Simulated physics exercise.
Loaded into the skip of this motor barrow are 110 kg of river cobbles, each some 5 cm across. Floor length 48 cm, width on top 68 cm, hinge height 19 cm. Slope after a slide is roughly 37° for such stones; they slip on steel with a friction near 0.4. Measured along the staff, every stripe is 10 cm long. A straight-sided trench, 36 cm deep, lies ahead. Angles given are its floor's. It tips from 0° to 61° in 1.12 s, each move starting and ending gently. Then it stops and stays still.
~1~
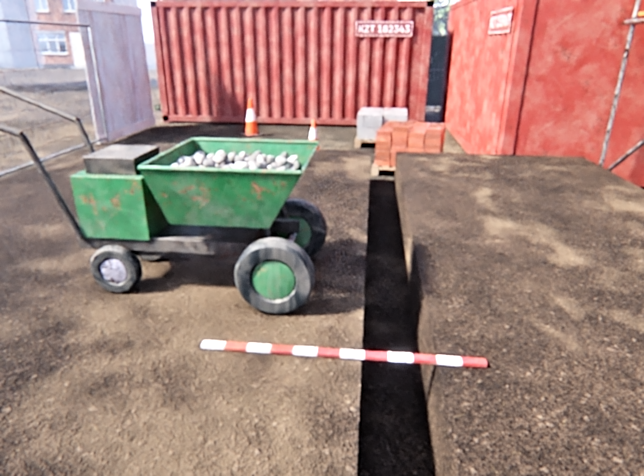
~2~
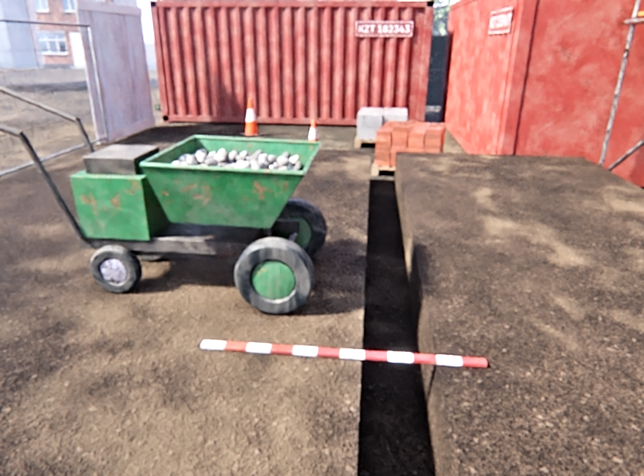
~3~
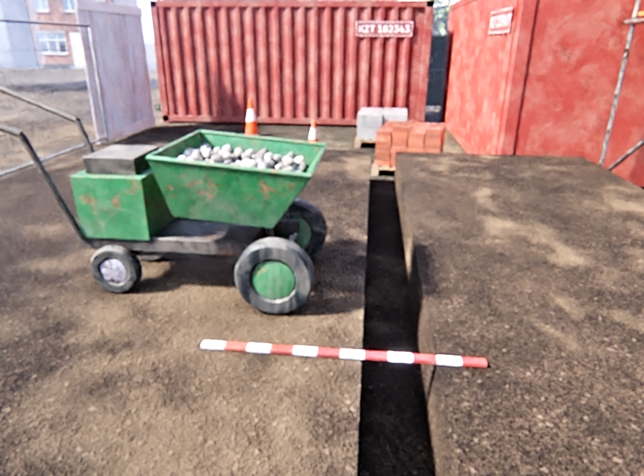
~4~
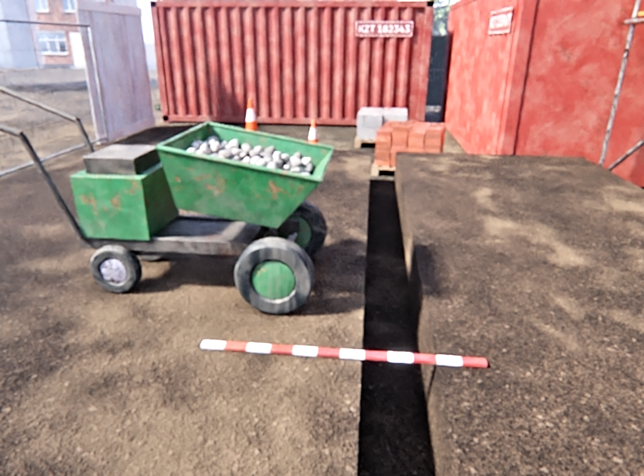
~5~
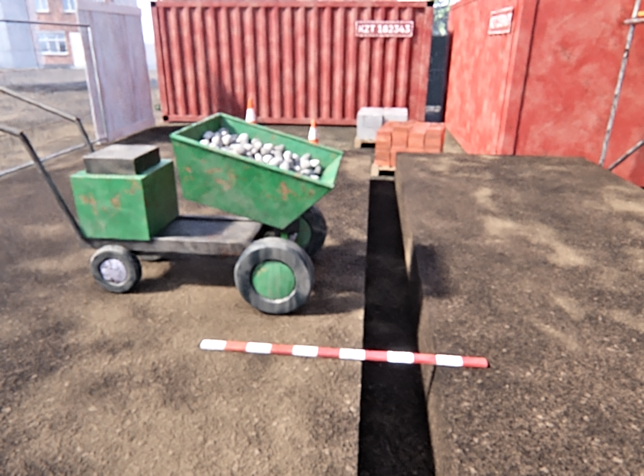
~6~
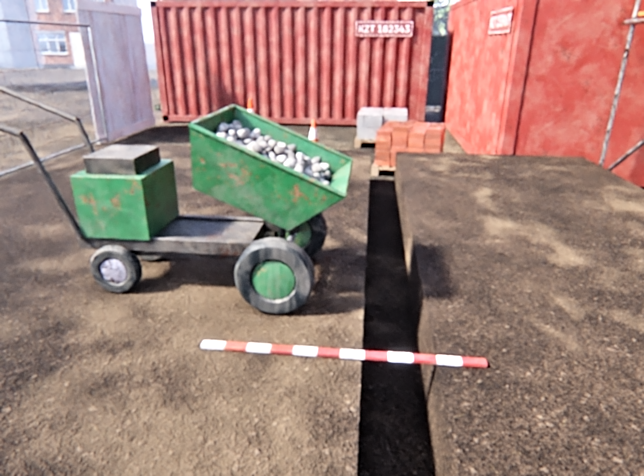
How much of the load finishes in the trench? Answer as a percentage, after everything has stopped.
Some 31 per cent of it.
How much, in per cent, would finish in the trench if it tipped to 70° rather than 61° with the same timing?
I'd expect around 60 in a hundred.
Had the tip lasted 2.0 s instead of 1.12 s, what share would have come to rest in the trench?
Then some 35 per cent would.
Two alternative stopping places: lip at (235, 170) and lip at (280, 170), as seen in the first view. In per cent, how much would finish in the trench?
About 30 per cent from the first spot, about 45 from the second.
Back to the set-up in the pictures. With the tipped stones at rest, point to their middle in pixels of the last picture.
Around (409, 341).
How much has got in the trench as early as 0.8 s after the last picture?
Approx. 10 % of the load.
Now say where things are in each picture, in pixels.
The skip is at 0°, its lip at (301, 173); the top of the load is at (237, 160), in the first picture.
Lip at (304, 174), floor tilted 1°, highest stones at (227, 159), in the second picture.
Lip at (311, 176), floor tilted 5°, highest stones at (216, 154), in the third picture.
The skip is at 10°, its lip at (321, 180); the top of the load is at (212, 146), in the fourth picture.
The skip is at 16°, its lip at (333, 187); the top of the load is at (218, 137), in the fifth picture.
Lip at (346, 196), floor tilted 23°, highest stones at (232, 129), in the sixth picture.
Then, 0.4 s after the last picture the floor is at 51°, 100 % in the skip; the foremost stones are at (362, 207).
Then, 0.8 s after the last picture the floor is at 61°, 89 % in the skip, 10 % in the trench, 1 % past the trench; the foremost stones are at (432, 279).
Then, 1.1 s after the last picture the floor is at 61°, 64 % in the skip, 21 % in the trench, 15 % past the trench; the foremost stones are at (504, 299).
Then, 3.0 s after the last picture the floor is at 61°, 53 % in the skip, 31 % in the trench, 17 % past the trench; the foremost stones are at (563, 307).
